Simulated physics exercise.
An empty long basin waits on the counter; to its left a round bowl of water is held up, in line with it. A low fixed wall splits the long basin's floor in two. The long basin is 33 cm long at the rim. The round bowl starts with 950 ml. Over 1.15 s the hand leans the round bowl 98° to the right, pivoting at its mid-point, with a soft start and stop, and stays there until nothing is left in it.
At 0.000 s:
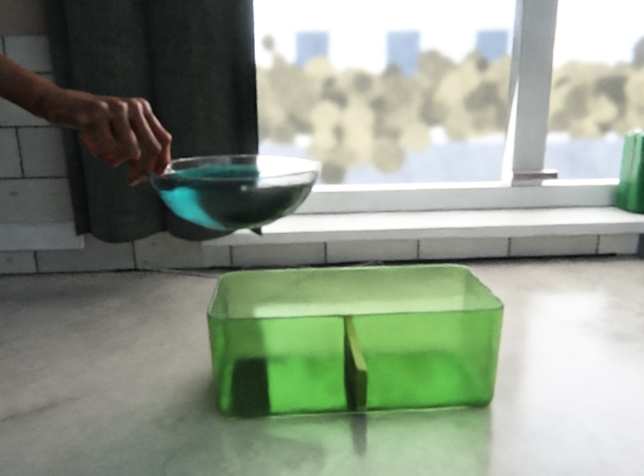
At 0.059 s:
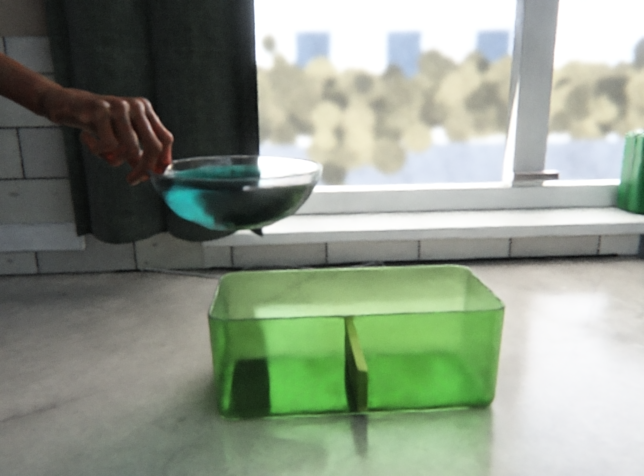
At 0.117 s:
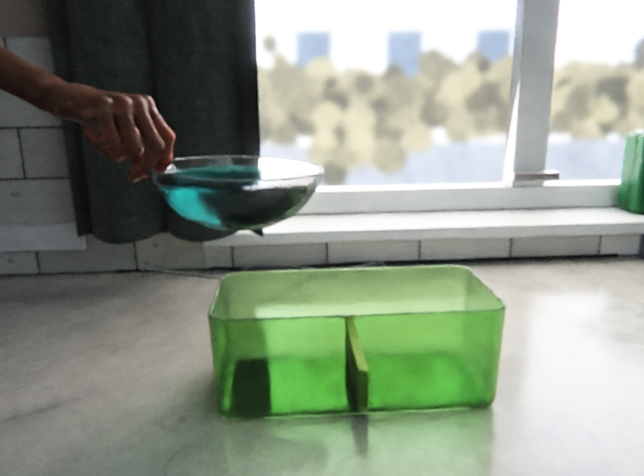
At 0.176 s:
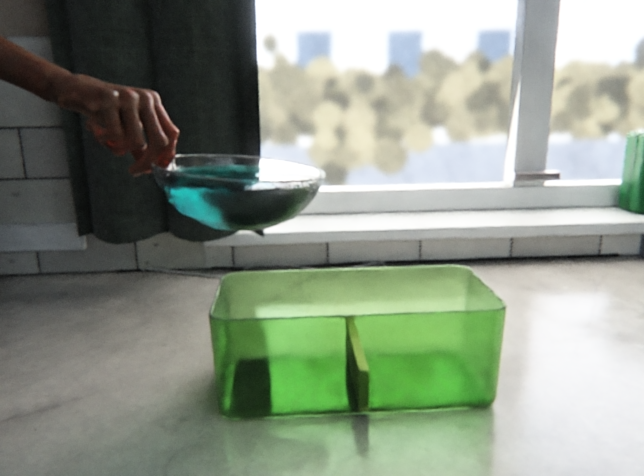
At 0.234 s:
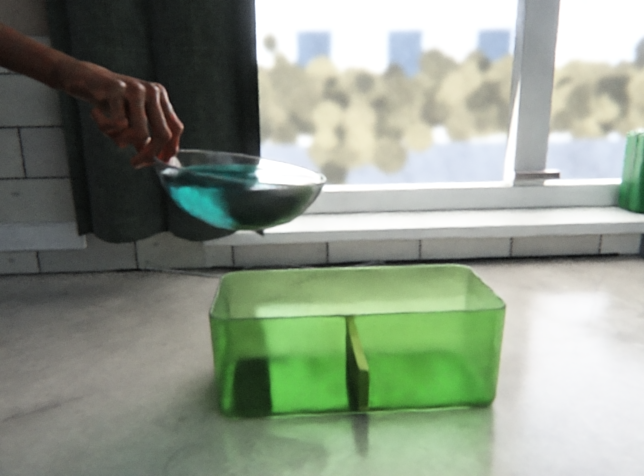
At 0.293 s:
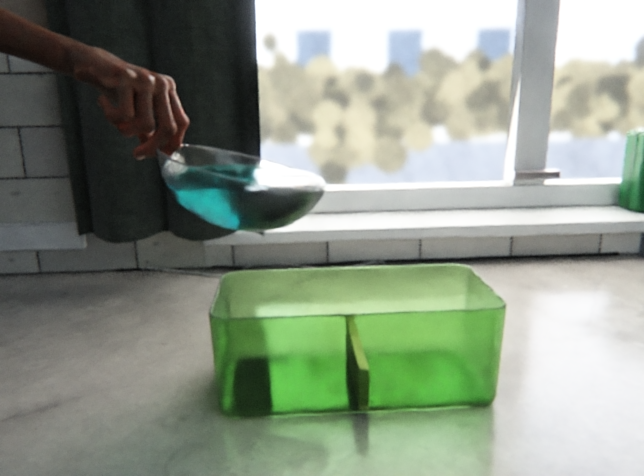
A hand holding a clear bowl of blue water gradually leans it to the right above an empty green divided basin.
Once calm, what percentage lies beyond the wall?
About 68 per cent.
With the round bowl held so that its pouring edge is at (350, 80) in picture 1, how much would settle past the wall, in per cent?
Then about 85 per cent.
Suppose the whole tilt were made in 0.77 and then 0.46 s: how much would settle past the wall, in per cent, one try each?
In turn about 55 and 40 per cent.
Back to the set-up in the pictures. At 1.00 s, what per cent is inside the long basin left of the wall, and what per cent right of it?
Some 30 per cent left and 68 right.
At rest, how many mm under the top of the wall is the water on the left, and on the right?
Left about 40 mm, right about 24 mm.
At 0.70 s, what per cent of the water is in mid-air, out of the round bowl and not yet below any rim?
Some 32 per cent.
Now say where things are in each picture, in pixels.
Tilt 0°; pouring edge (320, 166); surface from (157, 176) to (315, 173); the long basin's rim runs from (215, 295) to (484, 286); the wall's top is at (354, 342), in the first frame.
Tilt 1°; pouring edge (321, 168); surface from (158, 177) to (315, 175), in the second frame.
Tilt 3°; pouring edge (322, 170); surface from (159, 176) to (317, 176), in the third frame.
Tilt 6°; pouring edge (324, 175); surface from (162, 175) to (319, 178), in the fourth frame.
Tilt 10°; pouring edge (325, 180); surface from (164, 173) to (321, 178), in the fifth frame.
Tilt 15°; pouring edge (325, 187); surface from (170, 174) to (322, 183); 2 per cent is over the edge, in the sixth frame.
Then, 0.70 s in, the tilt is 65° and 22 per cent is still to pour, 4 is left of the wall and 42 right of it.
Then, 1.00 s in, the tilt is 94° and 0 per cent is still to pour, 30 is left of the wall and 68 right of it.
Then, 1.31 s in, the tilt is 98° and 0 per cent is still to pour, 31 is left of the wall and 68 right of it.
Then, 1.65 s in, the tilt is 98° and 0 per cent is still to pour, 31 is left of the wall and 68 right of it.
Finally, 31 per cent lies left of the wall, 68 right of it and 1 outside.
